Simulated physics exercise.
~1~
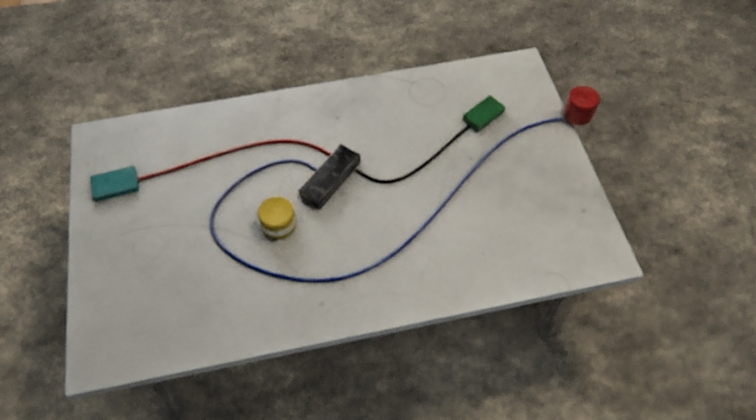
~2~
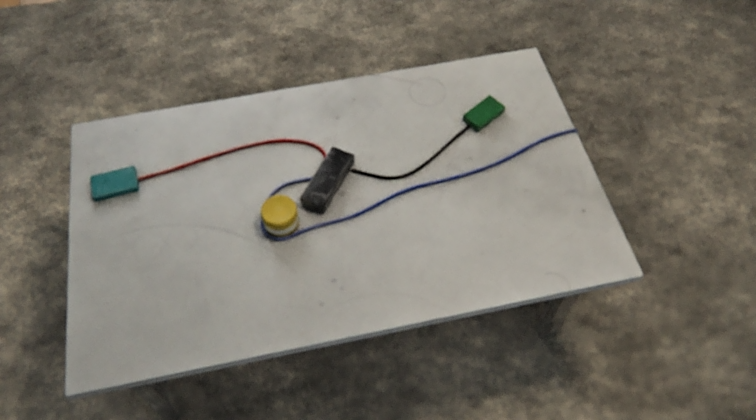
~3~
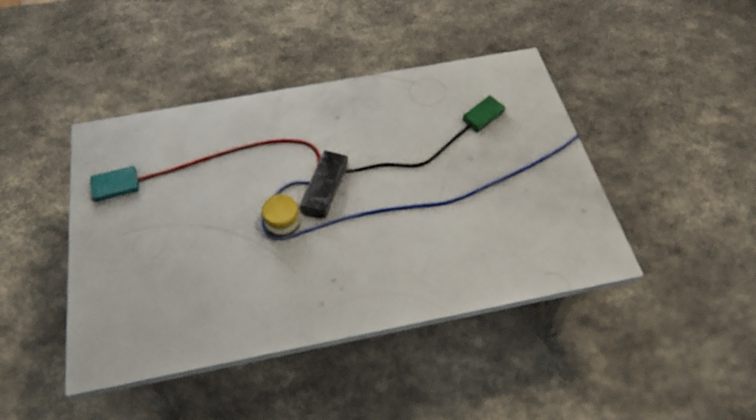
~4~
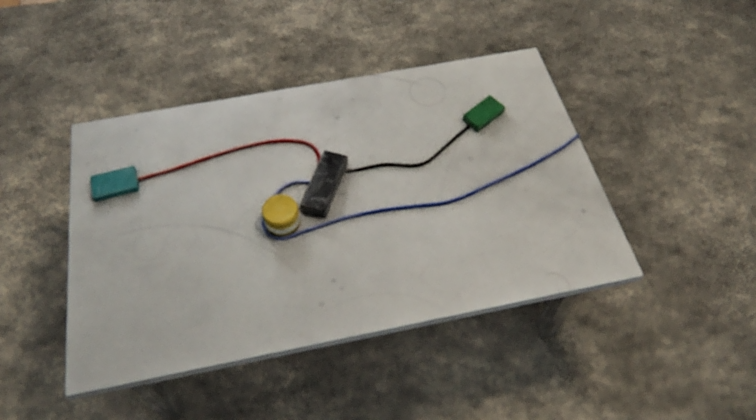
At the start, a pale tabletop holds a dark strip with three cables, a red one to a teal block, a black one to a green block, and a long blue one looping around a yellow tin toward a red cylinder at the right edge. The red cylinder then goes over that edge and out of sight, drawing the blue cable rightward. The loop tightens around the yellow tin, which barely shifts. The dark strip turns slightly and slides a little downward. Finally everything rests, with the blue cable hooked around the tin and trailing over the edge.
